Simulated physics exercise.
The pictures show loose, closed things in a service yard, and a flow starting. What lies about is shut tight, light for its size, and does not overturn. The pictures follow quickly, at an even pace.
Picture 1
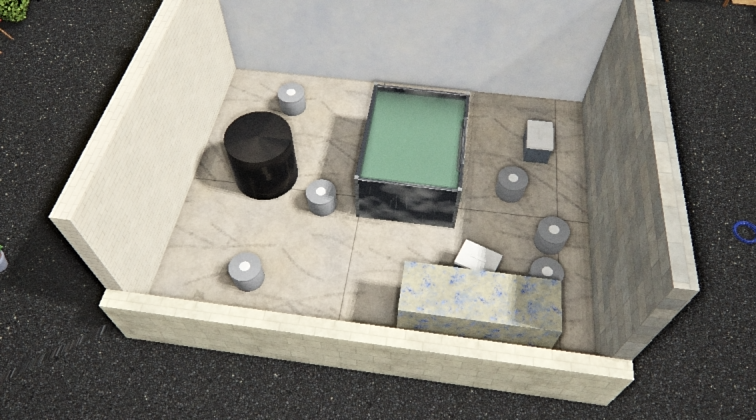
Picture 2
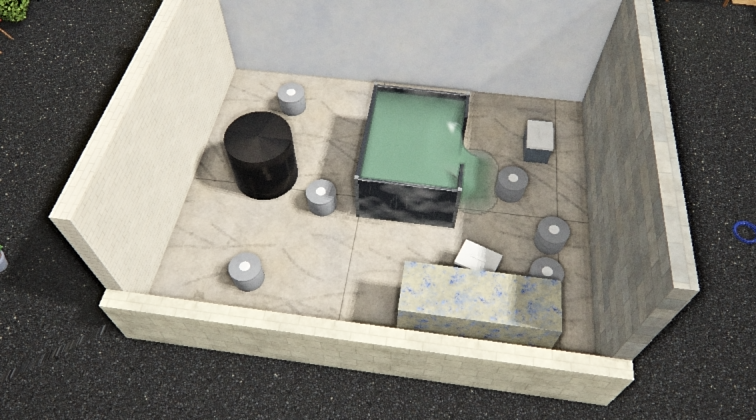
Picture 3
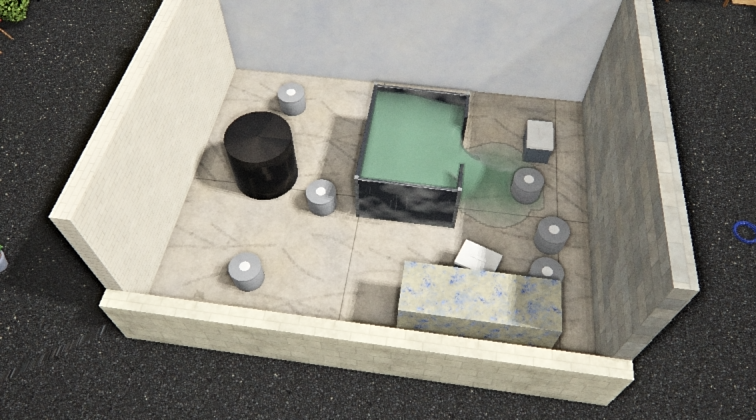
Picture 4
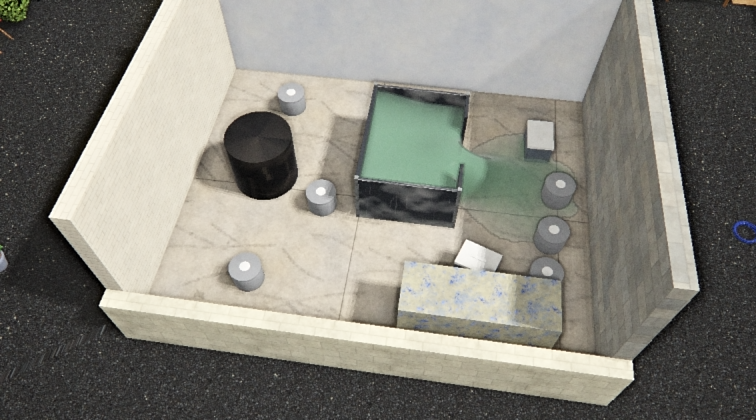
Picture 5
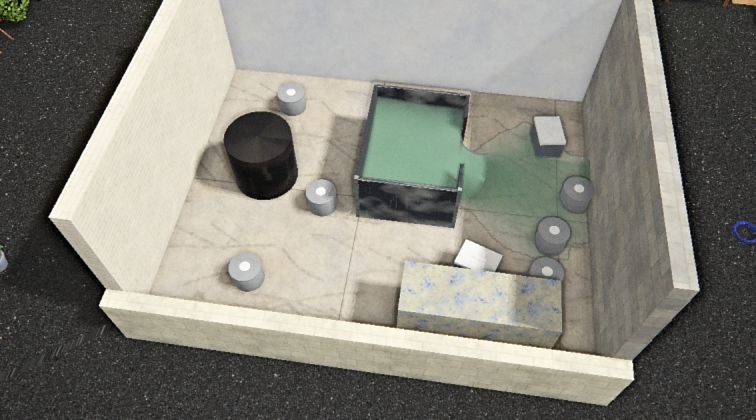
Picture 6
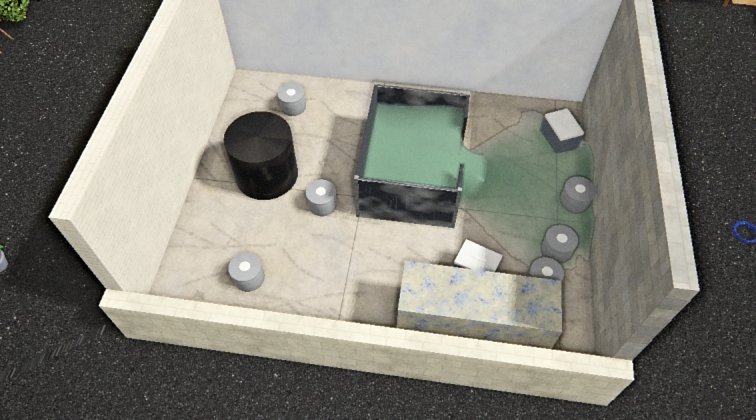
A walled yard with a pale stone floor and dark ground outside is seen from above at an angle, the view staying still. A tank of green liquid stands near the centre, a black drum to its left, grey tubs around, a pale chest at right, and a blue-patterned block in front. Liquid pours through the tank's right side and spreads, pushing a tub rightward, then shifting and turning the chest and nudging another tub slightly.
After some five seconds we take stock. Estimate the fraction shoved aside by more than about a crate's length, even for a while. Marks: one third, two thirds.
Share: Two thirds or more.
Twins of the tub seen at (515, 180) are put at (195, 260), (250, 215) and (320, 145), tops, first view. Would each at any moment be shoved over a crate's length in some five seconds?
In that order: Not that far, short of that, never so far.
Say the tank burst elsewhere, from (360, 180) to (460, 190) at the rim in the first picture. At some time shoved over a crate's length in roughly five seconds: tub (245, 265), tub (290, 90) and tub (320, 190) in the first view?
In that order: Swept aside, short of that, less than that.
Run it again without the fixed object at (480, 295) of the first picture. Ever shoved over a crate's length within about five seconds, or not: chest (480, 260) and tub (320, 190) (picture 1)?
In that order: Under that, short of that.
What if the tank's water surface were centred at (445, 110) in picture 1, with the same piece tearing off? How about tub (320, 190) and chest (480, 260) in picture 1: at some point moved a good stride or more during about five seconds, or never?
In turn: Never so far, moved that far.
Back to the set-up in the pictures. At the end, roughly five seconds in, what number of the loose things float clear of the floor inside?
It comes to 6.
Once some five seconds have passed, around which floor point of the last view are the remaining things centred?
Around (324, 210).
A moment on, 3 of 8 are well off their spots; 3 afloat.
Next, 4 of 8 are well off their spots; 3 afloat.
Later, 6 of 8 are well off their spots; 4 afloat.
In the end, 6 of 8 are well off their spots, and 6 have been at some point; 6 afloat.
